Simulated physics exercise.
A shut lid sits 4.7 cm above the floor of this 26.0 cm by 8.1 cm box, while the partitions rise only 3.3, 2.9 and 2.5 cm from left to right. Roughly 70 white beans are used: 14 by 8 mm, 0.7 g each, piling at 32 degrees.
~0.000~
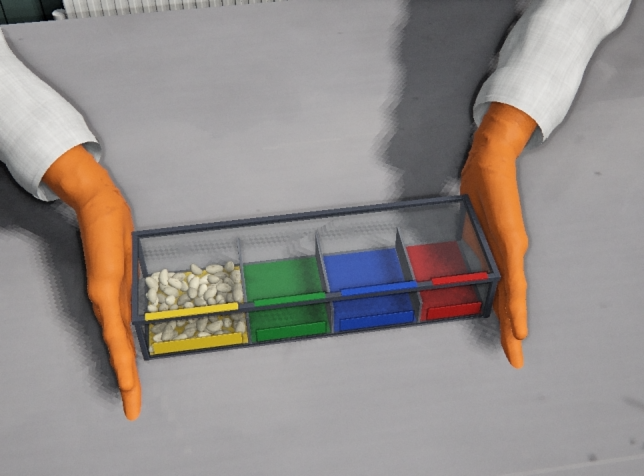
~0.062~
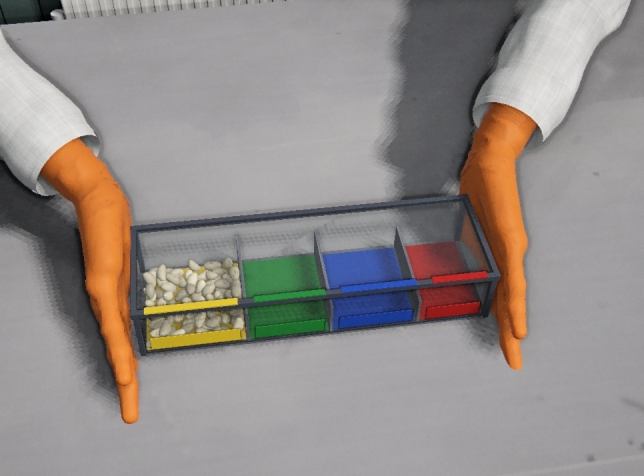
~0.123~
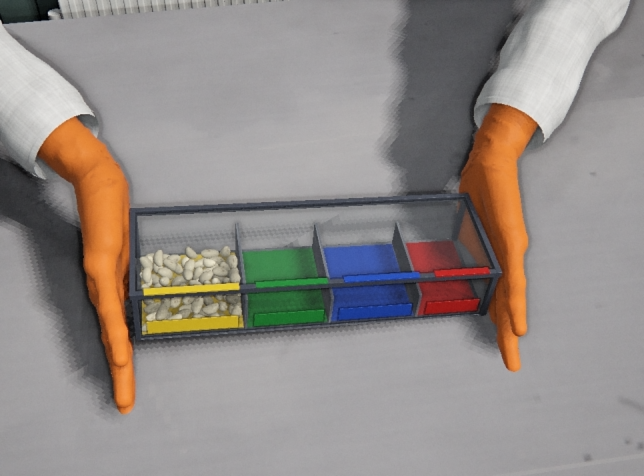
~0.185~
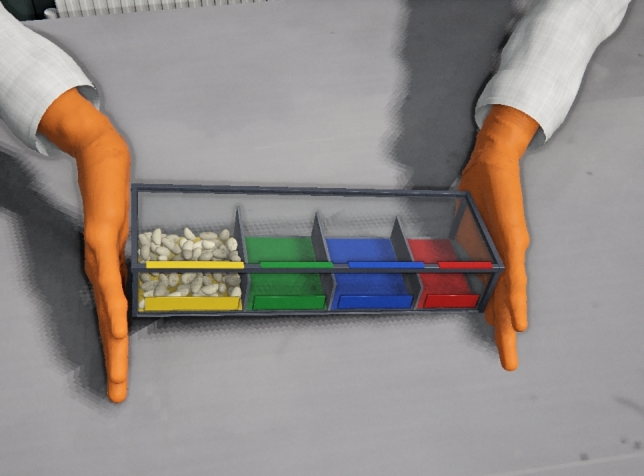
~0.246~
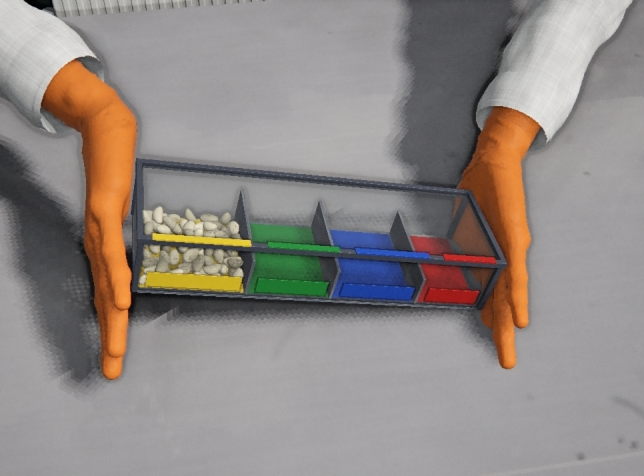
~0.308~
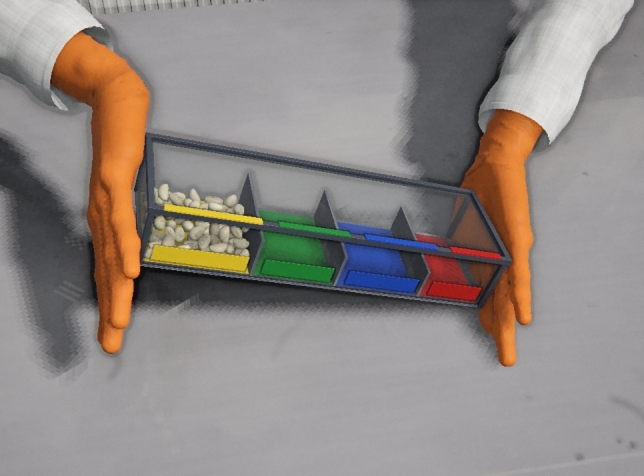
A clear lidded box with yellow, green, blue and red compartments starts nearly level between two orange-gloved hands, with white beans filling only the yellow one. The left hand raises its end, slightly at first and then more steeply, while the right stays low, and the beans remain in the yellow compartment.
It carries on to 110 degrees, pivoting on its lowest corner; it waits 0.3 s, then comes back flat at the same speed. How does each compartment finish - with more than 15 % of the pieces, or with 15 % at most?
Red: More than 15 %, blue: At most 15 %, green: At most 15 %, yellow: More than 15 %.
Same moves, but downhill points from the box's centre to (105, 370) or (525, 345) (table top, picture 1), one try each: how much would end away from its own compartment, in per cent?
The share comes to about 0 in a hundred, then about 30 in a hundred.
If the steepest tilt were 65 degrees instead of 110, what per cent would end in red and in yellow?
Then red would get 0 per cent and yellow 95 per cent.
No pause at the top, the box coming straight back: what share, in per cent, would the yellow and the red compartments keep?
Yellow 65, red 30.
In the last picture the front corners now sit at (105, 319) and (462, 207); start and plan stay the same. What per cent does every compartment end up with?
Per cent at the end: Red 0; blue 0; green 0; yellow 100.
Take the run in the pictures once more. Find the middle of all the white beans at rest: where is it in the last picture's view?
Est. centre at rest: (225, 279) px.
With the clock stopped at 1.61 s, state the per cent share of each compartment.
Red 20, blue 5, green 5, yellow 65.
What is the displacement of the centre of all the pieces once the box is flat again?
About 10.0 cm.
After 1.61 s, tilt 110 degrees; red 20 %, blue 5 %, green 5 %, yellow 65 %.
After 2.48 s, tilt 55 degrees; red 40 %, green 5 %, yellow 50 %.
Then, at 3.36 s, tilt 0 degrees; red 40 %, green 10 %, yellow 50 %.
By 3.7 s all is still; red 40 %, blue 0 %, green 10 %, yellow 50 %.
